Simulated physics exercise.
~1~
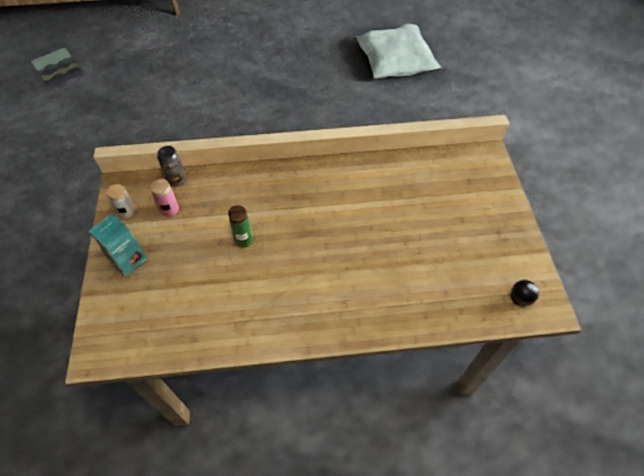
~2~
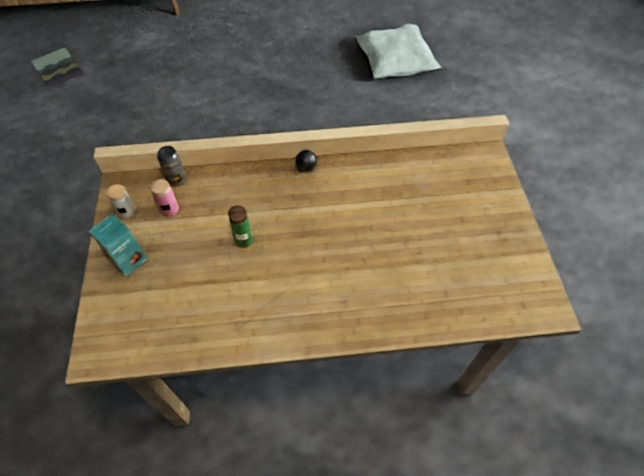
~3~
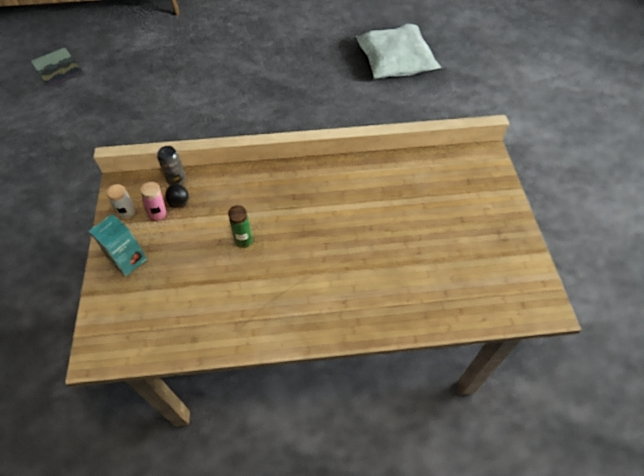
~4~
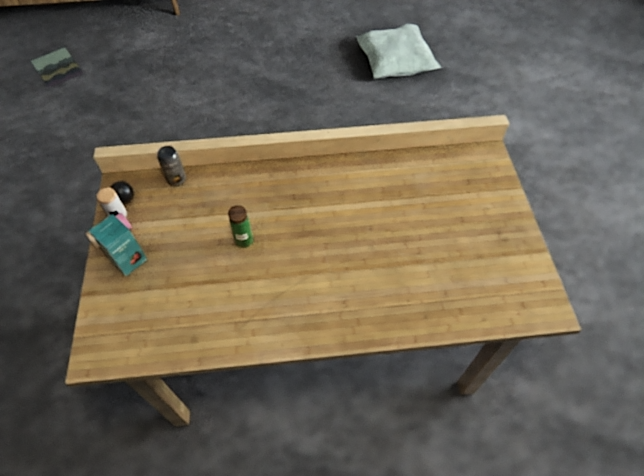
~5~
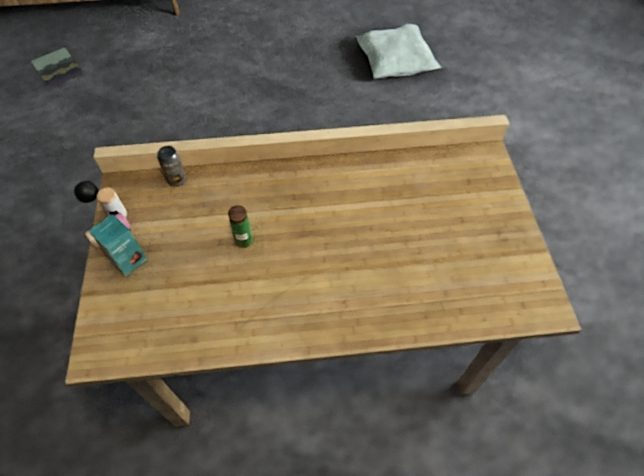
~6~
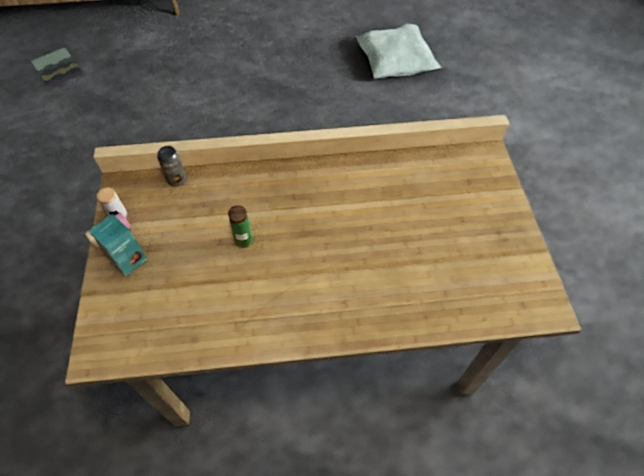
A black ball travelled across the wooden table to the rail, then left into a pink shaker, which ended up on its side against the turquoise carton by a slightly shifted white shaker, while the ball went off the left edge and out of sight.
